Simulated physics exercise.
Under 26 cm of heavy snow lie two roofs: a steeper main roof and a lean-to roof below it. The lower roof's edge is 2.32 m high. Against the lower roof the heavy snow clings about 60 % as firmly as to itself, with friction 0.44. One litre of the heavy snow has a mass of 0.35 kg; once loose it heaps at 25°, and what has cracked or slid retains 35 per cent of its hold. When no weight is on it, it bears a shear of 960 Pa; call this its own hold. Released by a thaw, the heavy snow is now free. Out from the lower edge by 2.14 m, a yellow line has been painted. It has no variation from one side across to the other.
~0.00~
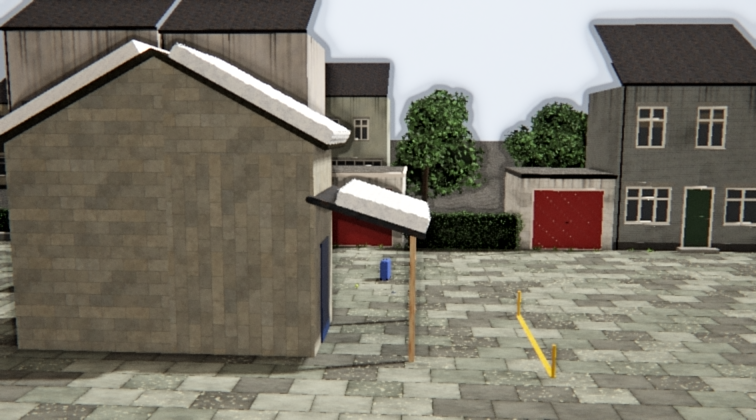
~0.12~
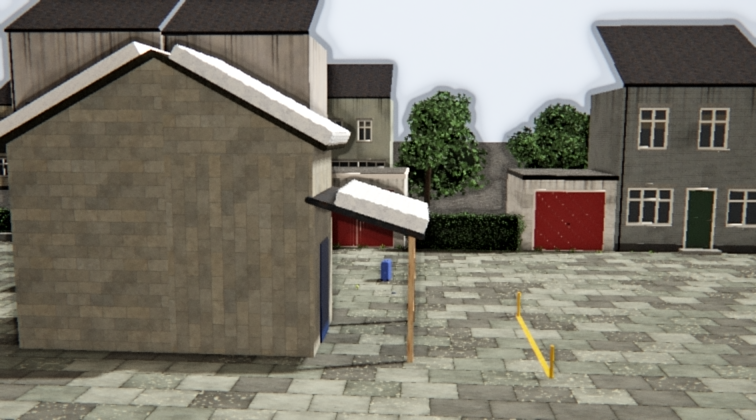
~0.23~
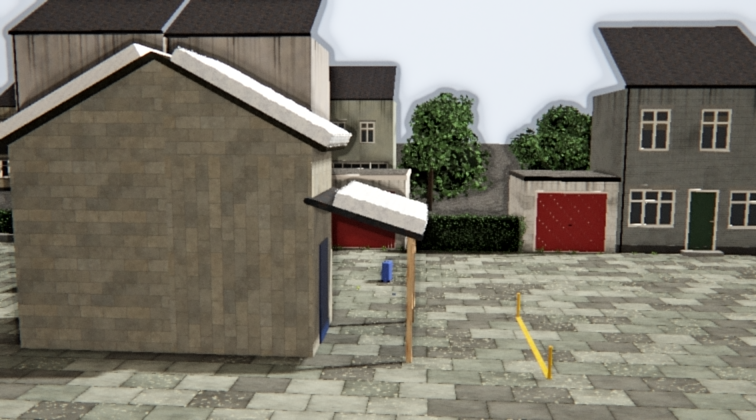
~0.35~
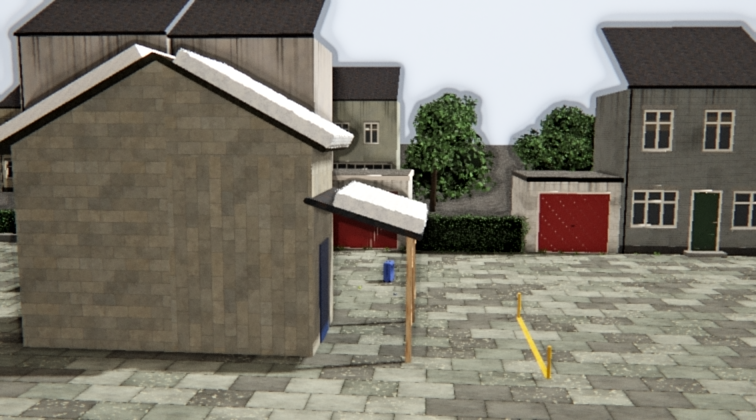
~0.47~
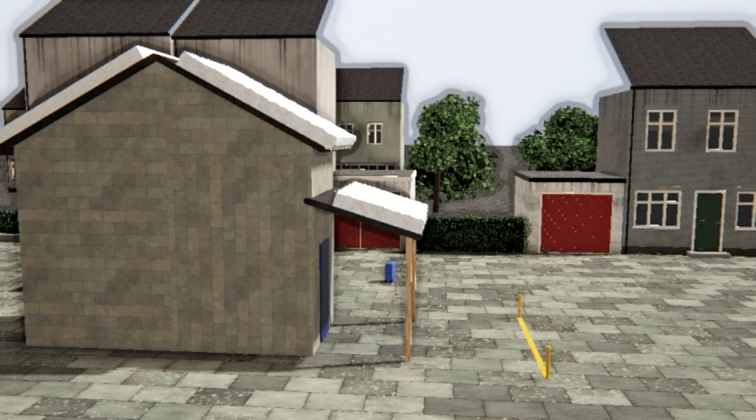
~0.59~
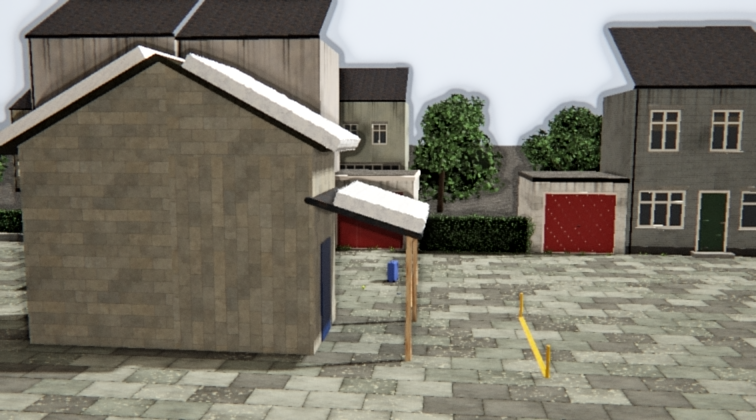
At first, thick snow lies on the steep roof of a stone building and on the lean-to below, beside a yellow line on the paving. As the view drifts slightly, the right-hand slab on the main roof creeps down from the ridge, ending slightly past the eave, still in one piece.
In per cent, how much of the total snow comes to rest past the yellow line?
Roughly 0 per cent.
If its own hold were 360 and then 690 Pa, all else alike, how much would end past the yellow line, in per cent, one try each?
The two runs give near 25 % and near 7 % respectively.
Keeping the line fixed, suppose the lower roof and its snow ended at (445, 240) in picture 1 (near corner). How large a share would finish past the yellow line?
It would come to roughly 0 percent.
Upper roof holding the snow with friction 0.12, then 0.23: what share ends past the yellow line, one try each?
First some 16 %, after that some 7 %.
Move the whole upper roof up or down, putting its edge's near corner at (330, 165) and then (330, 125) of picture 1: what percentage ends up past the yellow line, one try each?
In that order: 0 %, 8 %.
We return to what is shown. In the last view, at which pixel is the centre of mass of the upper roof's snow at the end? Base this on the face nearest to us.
Near pixel (426, 277).
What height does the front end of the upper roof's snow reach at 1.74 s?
Roughly 2.8 m.
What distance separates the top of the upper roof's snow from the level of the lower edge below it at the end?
It ends up some 1.0 m higher than the lower edge.
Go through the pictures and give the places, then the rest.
The first picture shows foremost bit of the heavy snow at (329, 134).
The second picture shows foremost bit of the heavy snow at (328, 135), its middle shifted 7 mm.
The third picture shows foremost bit of the heavy snow at (328, 137), its middle shifted 2.6 cm.
The fourth picture shows foremost bit of the heavy snow at (330, 138), its middle shifted 6.1 cm, 2 % of it past the upper edge, in one piece.
The fifth picture shows foremost bit of the heavy snow at (332, 140), its middle shifted 11 cm, 3 % of it past the upper edge, in one piece.
The sixth picture shows foremost bit of the heavy snow at (336, 149), its middle shifted 18 cm, 6 % of it past the upper edge, in one piece.
After 1.12 s, none is below the lower edge and 0 % is past the line.
After 1.74 s, none is below the lower edge and 0 % is past the line.
After 2.37 s, none is below the lower edge and 0 % is past the line.
After 3.00 s, 28 % is below the lower edge and 0 % is past the line.
After 4.20 s, 39 % is below the lower edge and 0 % is past the line.
